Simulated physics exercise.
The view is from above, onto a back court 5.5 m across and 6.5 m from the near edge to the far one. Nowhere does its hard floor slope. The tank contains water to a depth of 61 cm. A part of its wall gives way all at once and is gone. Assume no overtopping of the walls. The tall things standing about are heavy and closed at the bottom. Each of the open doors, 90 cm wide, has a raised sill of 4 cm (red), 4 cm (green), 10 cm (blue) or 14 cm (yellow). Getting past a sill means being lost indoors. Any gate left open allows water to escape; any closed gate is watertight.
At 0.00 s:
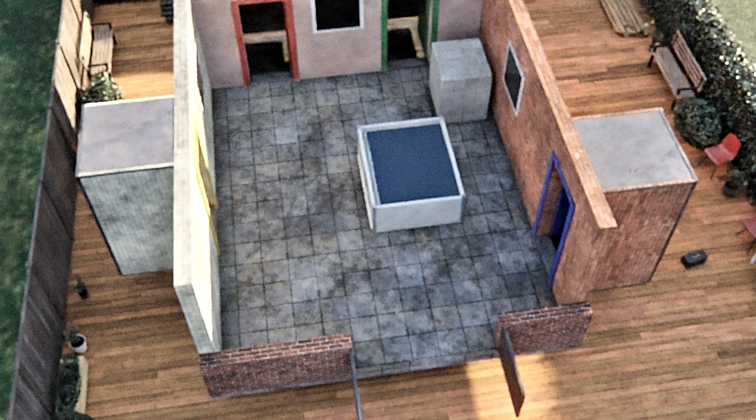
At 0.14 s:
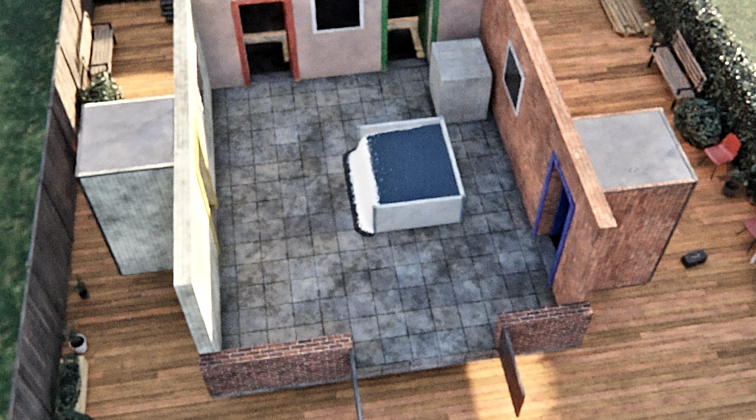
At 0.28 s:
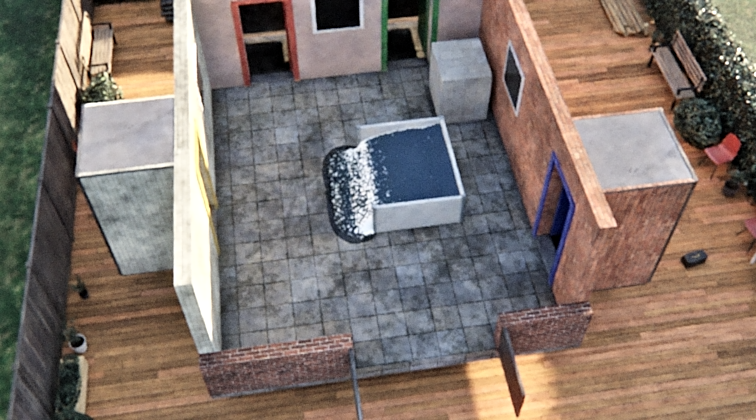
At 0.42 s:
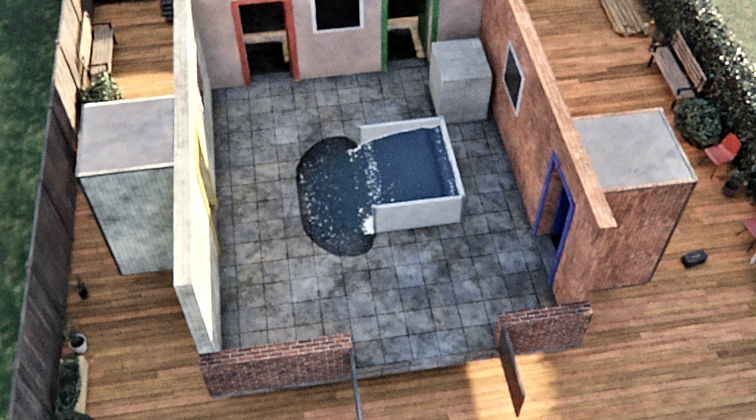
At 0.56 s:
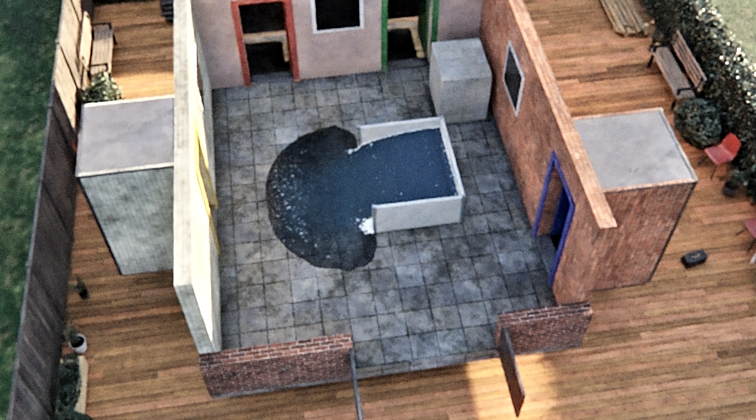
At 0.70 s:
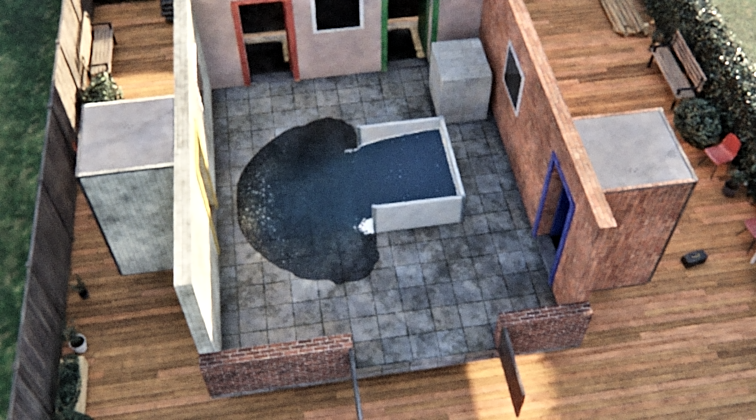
To begin with, a pale, square-cornered tank of dark blue water stands still on the grey tiled floor of a walled court. Its left side gives way, and water pours out in a white, foaming rush. The dark pool then spreads leftward in a widening rounded shape across the tiles, its foam thinning.
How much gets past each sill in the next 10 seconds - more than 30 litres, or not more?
At the red door, more than 30 litres. At the green door, not more. At the blue door, not more. At the yellow door, more than 30 litres.
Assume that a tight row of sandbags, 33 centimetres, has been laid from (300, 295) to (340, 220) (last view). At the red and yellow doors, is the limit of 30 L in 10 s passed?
So the red door comes out too high while the yellow door comes out too high.
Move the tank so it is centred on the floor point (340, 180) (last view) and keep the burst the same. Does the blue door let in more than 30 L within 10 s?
Then, at blue, it's within bounds.
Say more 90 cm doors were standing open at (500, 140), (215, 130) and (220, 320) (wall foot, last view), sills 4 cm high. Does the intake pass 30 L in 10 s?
So, in the order given, it's shy of the mark, then beyond the mark, then beyond the mark.
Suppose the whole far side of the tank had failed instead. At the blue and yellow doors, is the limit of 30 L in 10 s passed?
Against the limit, the blue door stays within it and the yellow door stays within it.
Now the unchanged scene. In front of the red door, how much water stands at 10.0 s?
I'd put it near 3.5 cm.
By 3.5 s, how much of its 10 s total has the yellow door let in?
I'd say close to 100 percent.
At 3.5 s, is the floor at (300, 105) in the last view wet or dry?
Soaked.
After 1.4 s water covers 35 % of the floor and is deepest (32 cm) near (217, 220); red door not reached, green door not reached, blue door not reached, yellow door 30 cm at the sill, 31 L in.
After 2.2 s water covers 40 % of the floor and is deepest (32 cm) near (212, 89); red door 1 cm at the sill, 0 L in, green door not reached, blue door not reached, yellow door 27 cm at the sill, 96 L in.
After 3.5 s water covers 50 % of the floor and is deepest (21 cm) near (224, 373); red door 11 cm at the sill, 14 L in, green door not reached, blue door not reached, yellow door 14 cm at the sill, 130 L in.
After 6.0 s water covers 85 % of the floor and is deepest (12 cm) near (470, 61); red door 8 cm at the sill, 57 L in, green door 3 cm at the sill, 0 L in, blue door 5 cm at the sill, 0 L in, yellow door 5 cm at the sill, 131 L in.
After 10.0 s water covers 100 % of the floor and is deepest (8 cm) near (458, 176); red door 4 cm at the sill, 69 L in, green door 7 cm at the sill, 11 L in, blue door 5 cm at the sill, 0 L in, yellow door 4 cm at the sill, 132 L in.
